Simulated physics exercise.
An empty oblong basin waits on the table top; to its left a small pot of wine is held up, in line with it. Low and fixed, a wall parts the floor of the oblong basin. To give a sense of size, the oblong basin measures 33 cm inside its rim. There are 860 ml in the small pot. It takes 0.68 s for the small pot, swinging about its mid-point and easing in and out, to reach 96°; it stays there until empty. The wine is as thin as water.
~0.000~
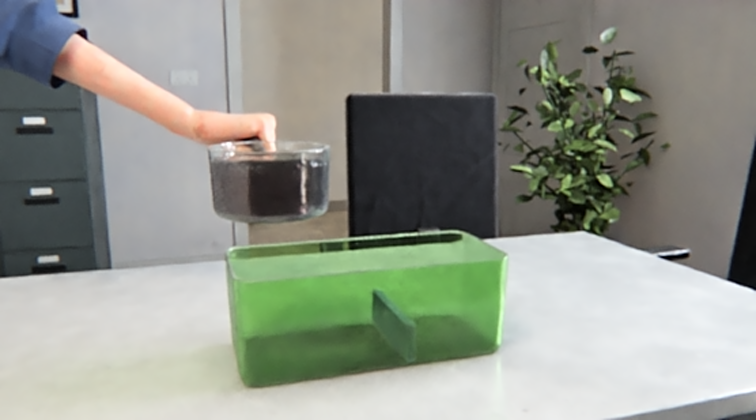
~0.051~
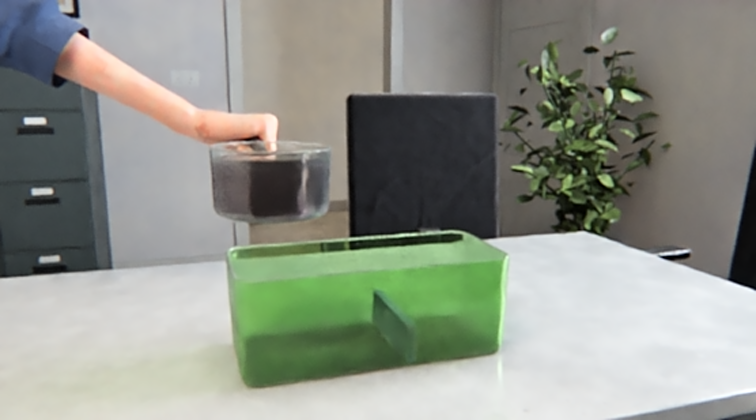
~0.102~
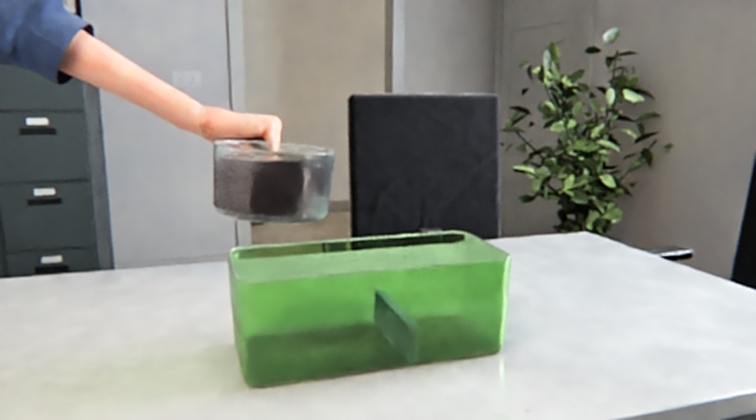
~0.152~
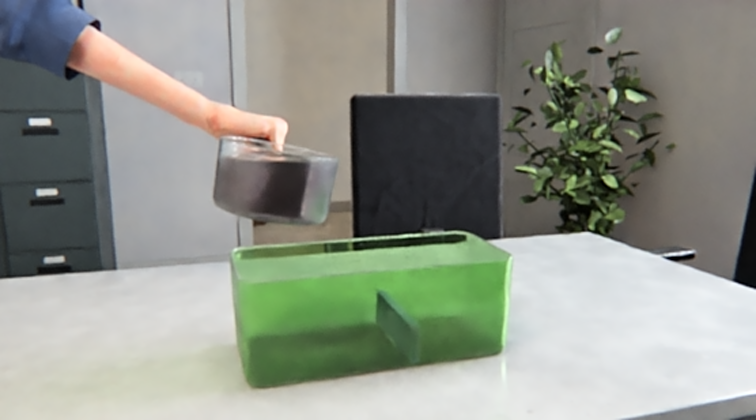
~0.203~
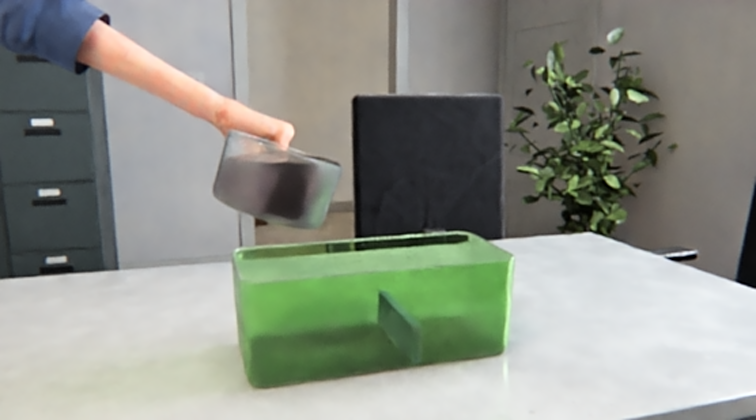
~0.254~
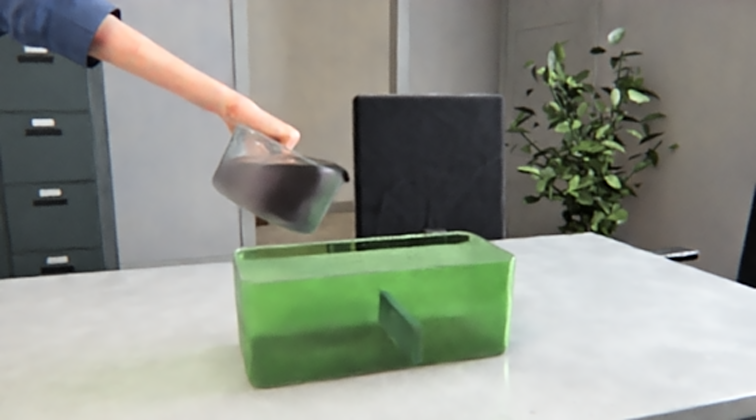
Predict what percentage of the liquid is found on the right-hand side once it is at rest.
About 14 % is on the right.
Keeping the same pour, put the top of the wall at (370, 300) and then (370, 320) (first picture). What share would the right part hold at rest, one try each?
50 per cent first, 55 per cent second.
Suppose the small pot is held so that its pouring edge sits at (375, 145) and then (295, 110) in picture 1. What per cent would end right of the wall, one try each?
Roughly 85 per cent the first time and 5 per cent the second.
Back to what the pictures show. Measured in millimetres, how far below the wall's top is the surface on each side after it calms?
Noted: Left near 22 mm, right near 42 mm.
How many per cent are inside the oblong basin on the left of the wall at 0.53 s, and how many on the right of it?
Left roughly 26, right roughly 6.
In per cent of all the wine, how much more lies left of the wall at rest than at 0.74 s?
Near 10 percent, give or take.
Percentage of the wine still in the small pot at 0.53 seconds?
Still held: Roughly 38 % of the total.
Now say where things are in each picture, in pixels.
Tilt 0°; pouring edge (327, 147); surface from (212, 159) to (324, 156); the oblong basin's rim runs from (230, 265) to (485, 244); the wall's top is at (392, 306), in the first frame.
Tilt 1°; pouring edge (328, 148); surface from (213, 158) to (325, 156), in the second frame.
Tilt 5°; pouring edge (332, 153); surface from (216, 158) to (328, 157), in the third frame.
Tilt 11°; pouring edge (336, 159); surface from (220, 158) to (332, 159), in the fourth frame.
Tilt 20°; pouring edge (340, 168); surface from (223, 160) to (338, 165); 1 per cent is over the edge, in the fifth frame.
Tilt 29°; pouring edge (341, 179); surface from (221, 163) to (338, 172); 4 per cent is over the edge, in the sixth frame.
By 0.53 s the tilt is 85° and 39 per cent is still to pour, 26 is left of the wall and 6 right of it.
By 0.74 s the tilt is 96° and 10 per cent is still to pour, 72 is left of the wall and 13 right of it.
By 0.95 s the tilt is 96° and 3 per cent is still to pour, 79 is left of the wall and 13 right of it.
By 1.18 s the tilt is 96° and 1 per cent is still to pour, 82 is left of the wall and 14 right of it.
At rest 82 per cent lies left of the wall, 14 right of it and 3 outside.
